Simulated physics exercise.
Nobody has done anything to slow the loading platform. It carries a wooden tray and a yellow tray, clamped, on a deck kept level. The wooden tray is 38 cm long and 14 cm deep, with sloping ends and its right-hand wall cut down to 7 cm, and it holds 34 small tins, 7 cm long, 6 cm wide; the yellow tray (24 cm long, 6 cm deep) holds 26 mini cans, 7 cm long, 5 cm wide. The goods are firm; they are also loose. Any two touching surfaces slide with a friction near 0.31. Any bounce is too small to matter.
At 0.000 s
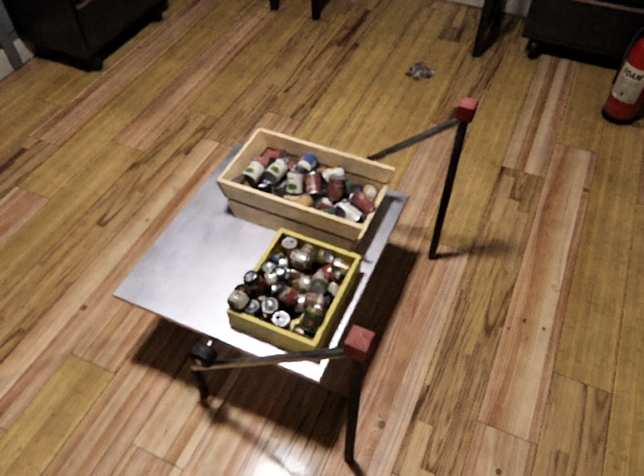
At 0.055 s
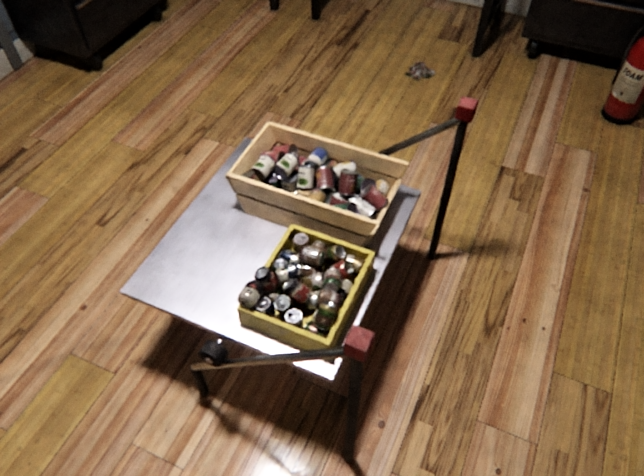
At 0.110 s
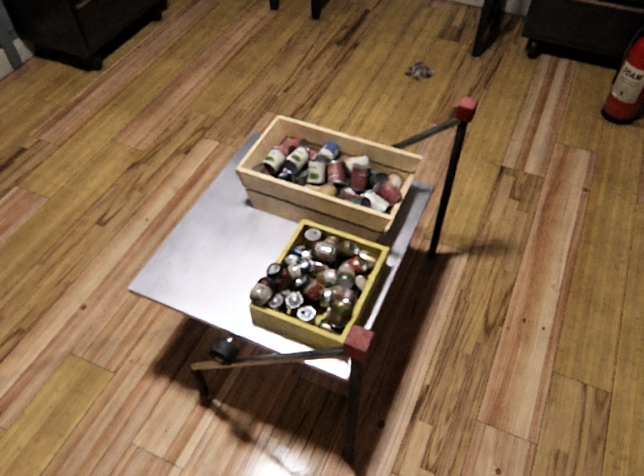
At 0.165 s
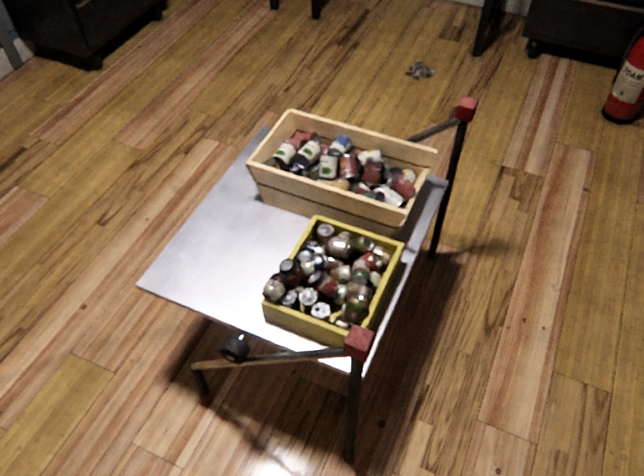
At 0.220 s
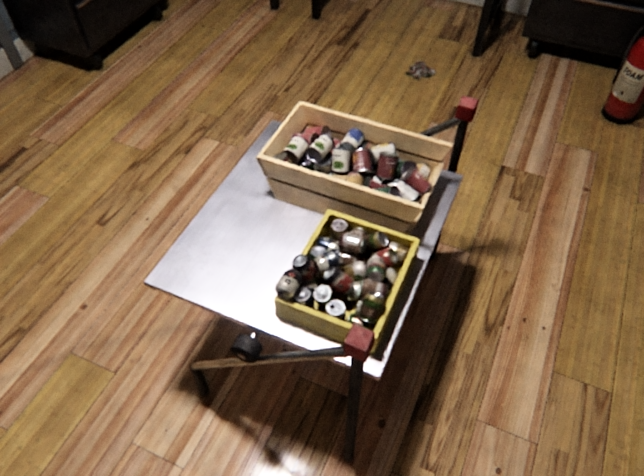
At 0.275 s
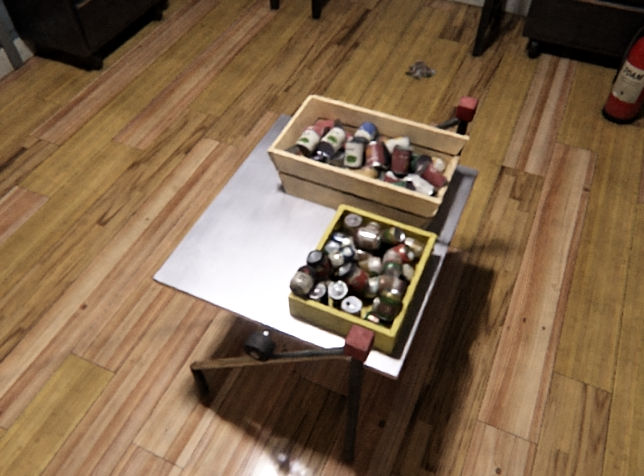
A flat metal platform carrying a wooden tray of small tins and a yellow tray of mini cans slid steadily up and to the right along its rails, staying level above the wooden floor.
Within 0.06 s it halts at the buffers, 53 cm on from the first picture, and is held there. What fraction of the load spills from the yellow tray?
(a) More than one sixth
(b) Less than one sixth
Less than one sixth (b).
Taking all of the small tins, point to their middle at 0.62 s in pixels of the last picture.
I'd put it close to (458, 140).
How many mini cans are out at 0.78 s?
By then, roughly 0.
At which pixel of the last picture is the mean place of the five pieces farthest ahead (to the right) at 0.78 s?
Somewhere near pixel (505, 229) of the last view.
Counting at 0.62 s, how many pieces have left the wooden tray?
Out by then, roughly: Wooden tray 0.
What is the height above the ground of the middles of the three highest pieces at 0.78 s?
Mean height: Near 82 cm.
After 0.50 s, it meets the buffers.
After 0.62 s, 0 of 34 out of the wooden tray and 0 of 26 out of the yellow tray.
After 0.78 s, 0 of 34 out of the wooden tray and 0 of 26 out of the yellow tray.
After 1.00 s, 1 of 34 out of the wooden tray and 0 of 26 out of the yellow tray.
Outcome (at 1.55 s), 1 of 34 out of the wooden tray and 0 of 26 out of the yellow tray. Asked share, 0 of 26, 0 per cent.
